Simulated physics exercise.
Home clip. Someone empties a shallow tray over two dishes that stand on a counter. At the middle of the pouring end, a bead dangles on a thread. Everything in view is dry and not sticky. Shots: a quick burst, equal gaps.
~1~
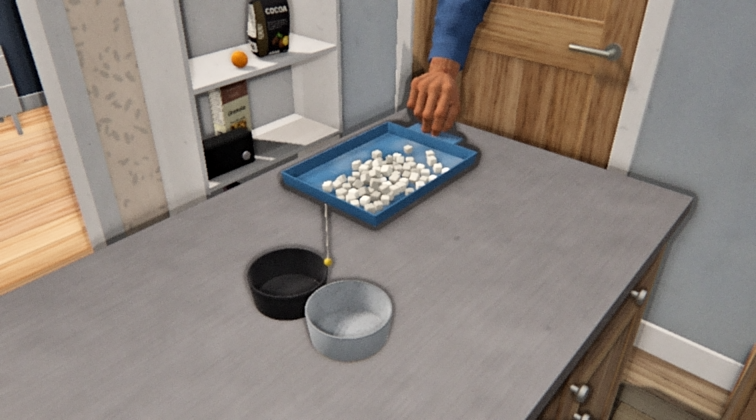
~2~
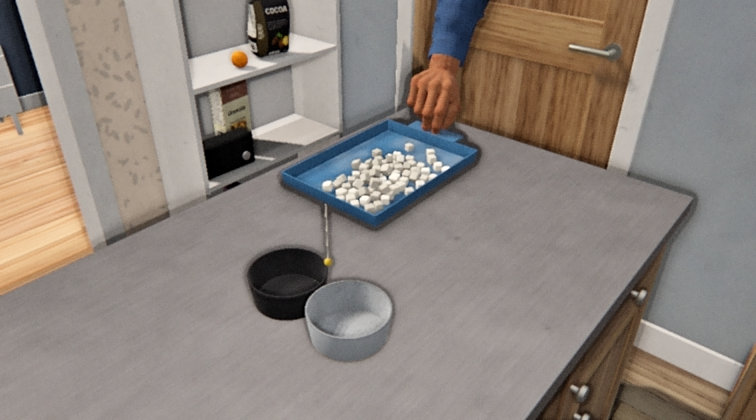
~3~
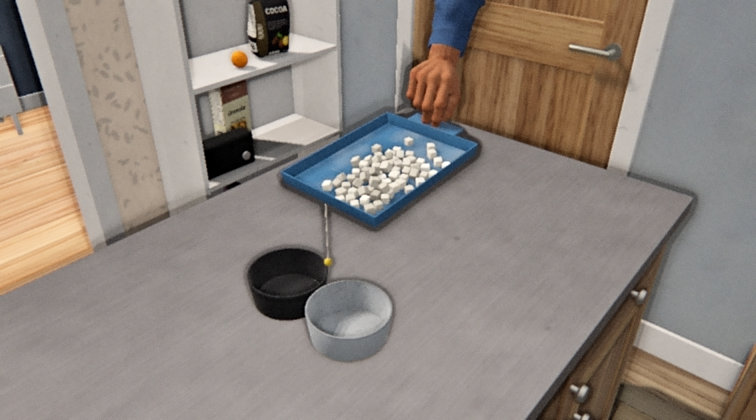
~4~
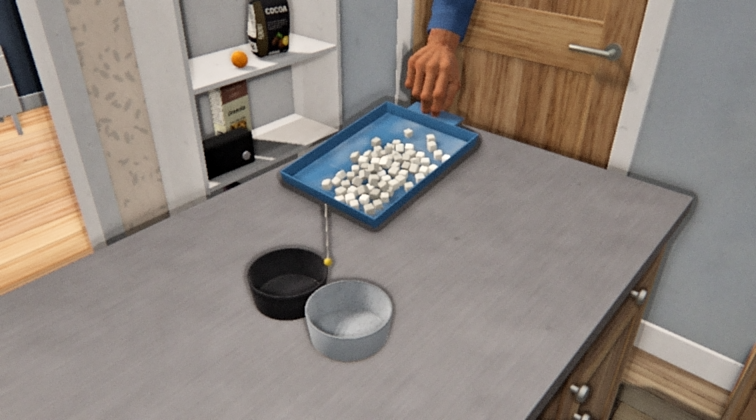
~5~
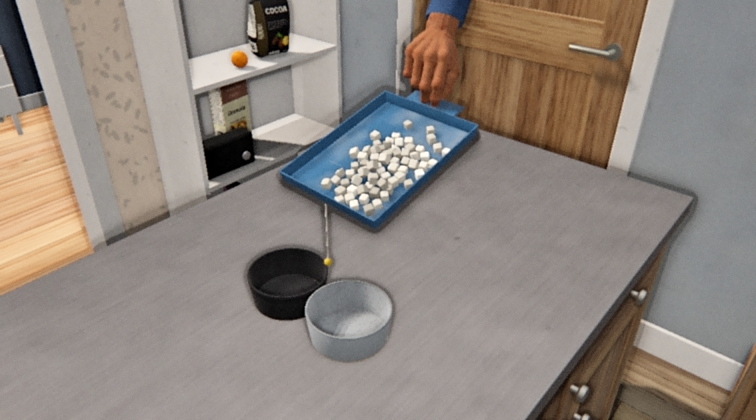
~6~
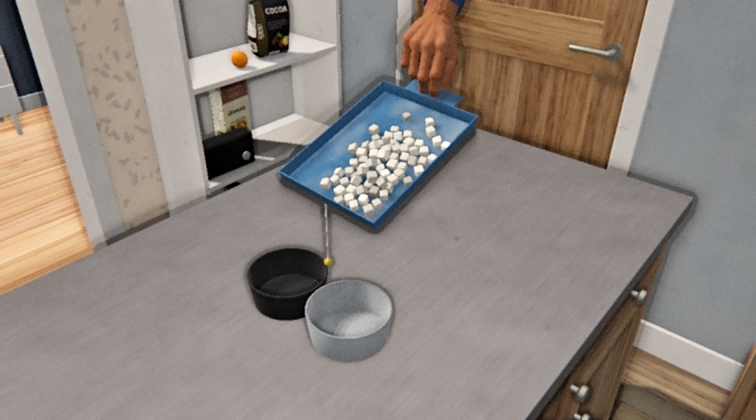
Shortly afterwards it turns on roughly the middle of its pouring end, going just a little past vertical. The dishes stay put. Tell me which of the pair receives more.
The right-hand one receives more.
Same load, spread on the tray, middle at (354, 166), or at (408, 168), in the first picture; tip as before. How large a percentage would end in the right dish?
Roughly 50 and 60 percent, in that order.
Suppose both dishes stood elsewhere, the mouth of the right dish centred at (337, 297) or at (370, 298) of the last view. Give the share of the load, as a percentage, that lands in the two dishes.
Estimates in order: 50 percent, 40 percent.
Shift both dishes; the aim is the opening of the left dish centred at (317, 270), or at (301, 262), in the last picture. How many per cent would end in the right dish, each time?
You'd end up with around 20 per cent and then around 30 per cent.
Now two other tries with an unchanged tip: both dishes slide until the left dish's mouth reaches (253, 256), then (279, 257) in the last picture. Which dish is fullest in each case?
Results - the dish on the right side first, the dish on the right side second.
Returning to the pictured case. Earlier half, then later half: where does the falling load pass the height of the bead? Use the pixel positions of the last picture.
I'd say around (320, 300) at first, then around (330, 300).
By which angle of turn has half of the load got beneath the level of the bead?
Somewhere around 120 degrees.
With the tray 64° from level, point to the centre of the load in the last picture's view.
Load centre: Approx. (357, 180).
Soon, tray tipped steeply; nearly all on the tray; a stray few in the right dish; a small part in the air.
A while on, tray tipped past a quarter turn; most on the tray; a small part in the right dish; a stray few in the left dish; a stray few outside both; a stray few in the air.
Towards the end, tray tipped past a quarter turn; about half in the right dish; about a quarter in the left dish; about a third outside both.
Finally, tray tipped past a quarter turn; about half in the right dish; about a quarter in the left dish; about a third outside both.
